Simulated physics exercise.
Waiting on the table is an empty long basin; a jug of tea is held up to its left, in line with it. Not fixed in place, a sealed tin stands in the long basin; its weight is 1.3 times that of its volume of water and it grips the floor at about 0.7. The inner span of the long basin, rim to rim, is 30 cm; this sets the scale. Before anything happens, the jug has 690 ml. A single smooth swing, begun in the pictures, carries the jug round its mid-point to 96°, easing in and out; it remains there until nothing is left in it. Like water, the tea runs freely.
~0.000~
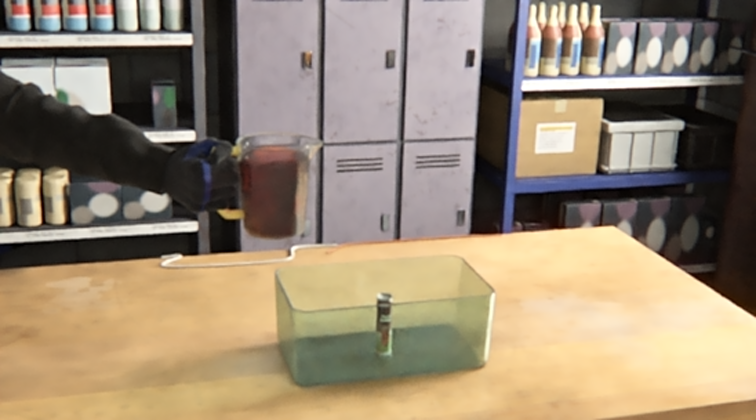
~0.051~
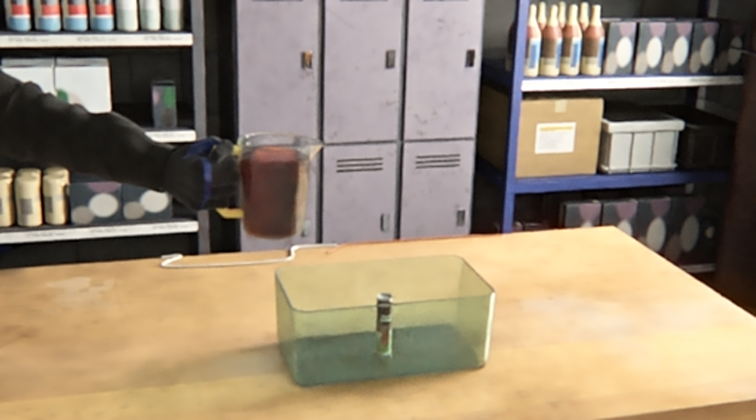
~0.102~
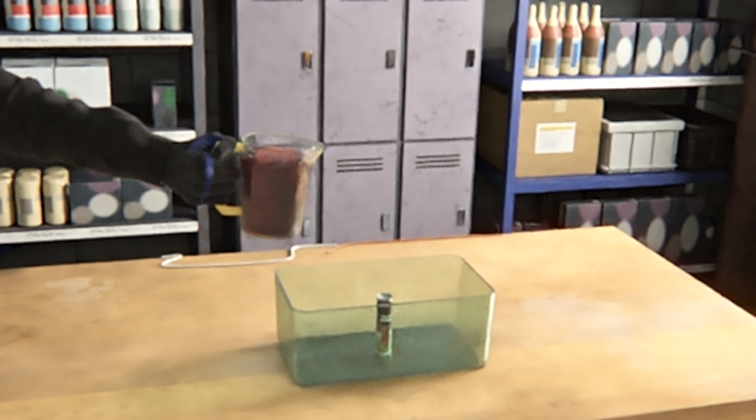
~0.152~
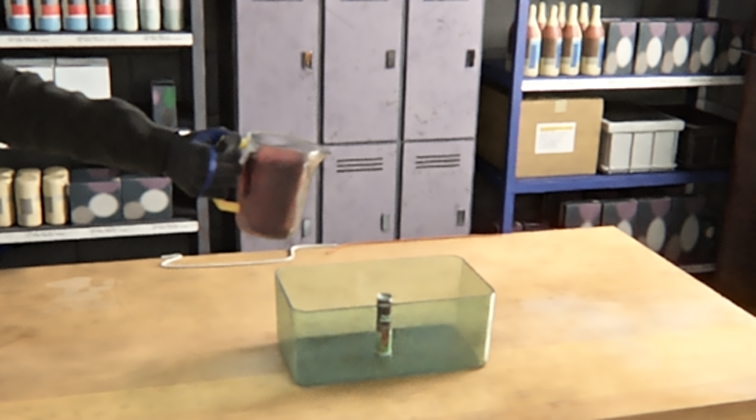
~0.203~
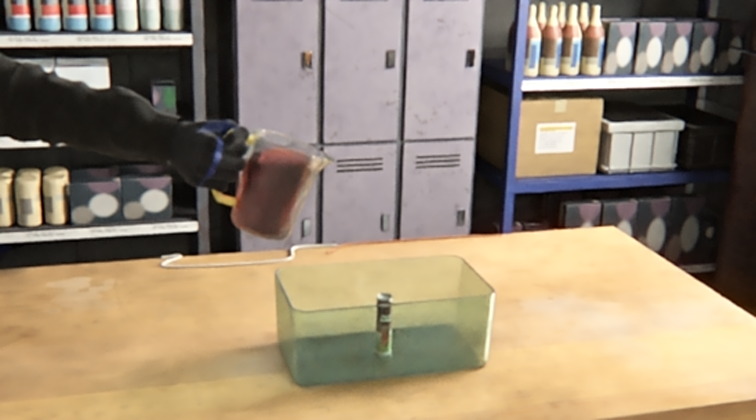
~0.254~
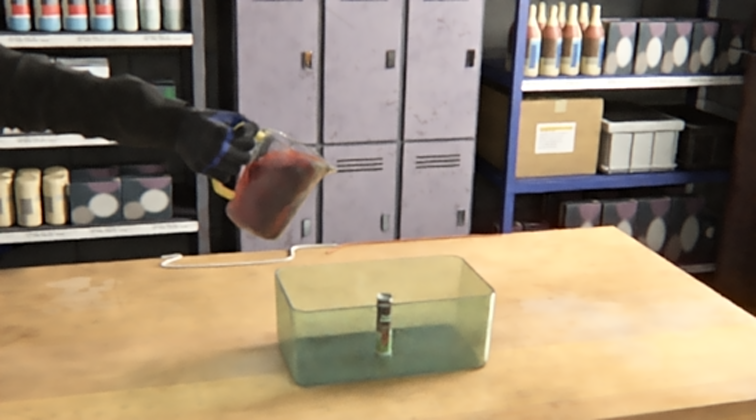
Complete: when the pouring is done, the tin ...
... has gone over.
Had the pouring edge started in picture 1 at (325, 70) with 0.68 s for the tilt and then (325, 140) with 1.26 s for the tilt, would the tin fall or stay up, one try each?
Try 1: Tipped over; try 2: Tipped over.
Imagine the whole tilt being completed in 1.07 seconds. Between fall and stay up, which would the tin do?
After the tilt, the tin has tipped over.
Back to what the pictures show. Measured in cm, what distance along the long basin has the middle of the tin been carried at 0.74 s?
Roughly 4 cm.
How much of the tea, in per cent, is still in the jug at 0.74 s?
Near 26 percent, more or less.
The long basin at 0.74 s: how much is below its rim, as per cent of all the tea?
Some 54 per cent.
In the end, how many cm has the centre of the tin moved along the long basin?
10.0 cm.
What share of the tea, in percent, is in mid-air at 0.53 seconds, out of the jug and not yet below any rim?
About 24 per cent.
By 0.53 s the tilt is 85° and 66 per cent is still to pour; the tin stands where it began.
By 0.74 s the tilt is 96° and 26 per cent is still to pour; the tin stands 4 cm from where it began.
By 0.95 s the tilt is 96° and 8 per cent is still to pour; the tin lies on its side.
By 1.18 s the tilt is 96° and 2 per cent is still to pour; the tin lies on its side.
At rest the tin lies on its side.
